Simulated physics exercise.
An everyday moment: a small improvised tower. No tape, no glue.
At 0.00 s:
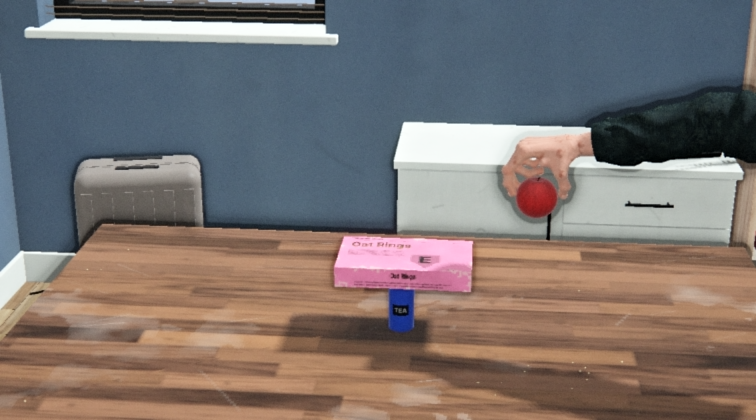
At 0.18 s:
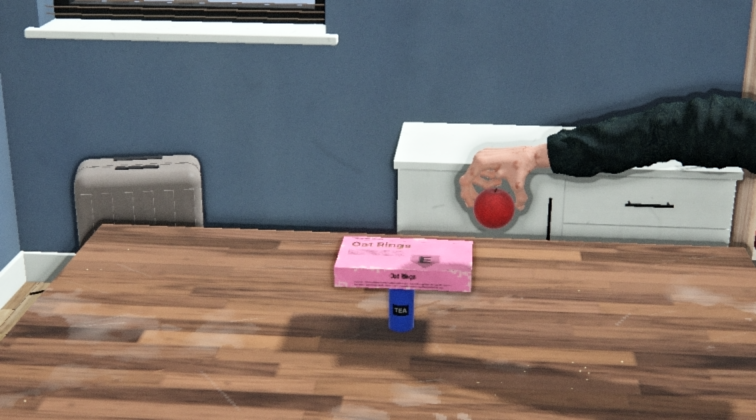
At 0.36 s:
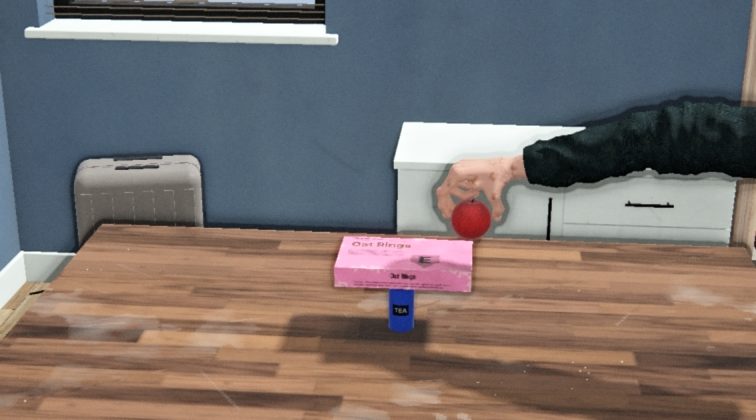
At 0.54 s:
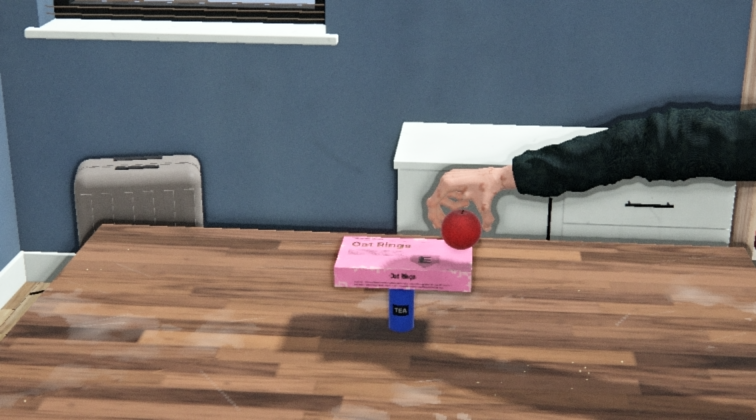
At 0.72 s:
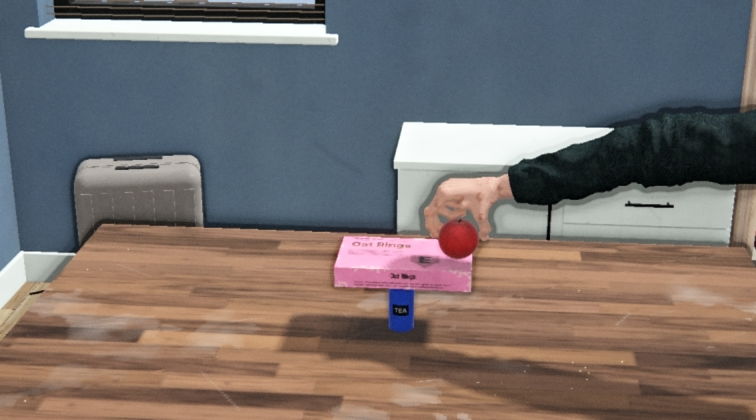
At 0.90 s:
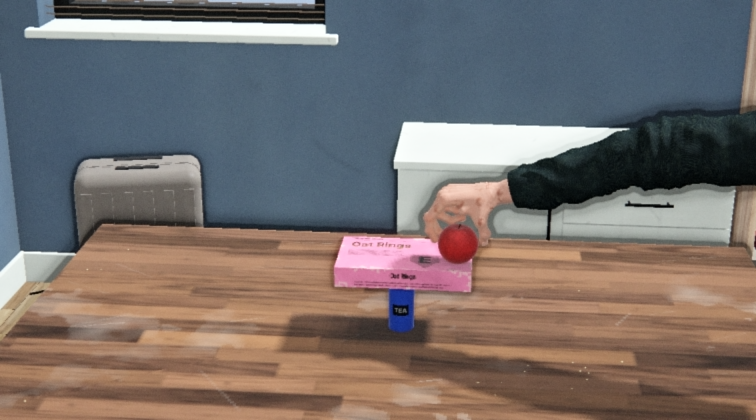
A room with blue walls is seen from slightly above, across a wooden tabletop, with a grey suitcase behind at left and a white cabinet at right. Near the middle, a flat pink box rests on a small blue shaker. A dark-sleeved arm from the right carries a red apple leftward, then lowers it to the box's right end, slowing, still in hand, while the camera stays still.
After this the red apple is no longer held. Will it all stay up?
Here the stack gives way.
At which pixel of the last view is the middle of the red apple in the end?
Around (497, 327).
After 1.30 s, red apple now fallen; pink packet tipped 33° from how it was.
After 1.50 s, pink packet tipped 74° from how it was.
After 1.60 s, pink packet on its side.
After 2.70 s, red apple resting near (497, 328).
At rest (3.5 s), fallen, red apple; tipped over in the stack, pink packet; blue shaker in place. Seen from the same camera at the end, red apple near (497, 328). The stack loses its balance.
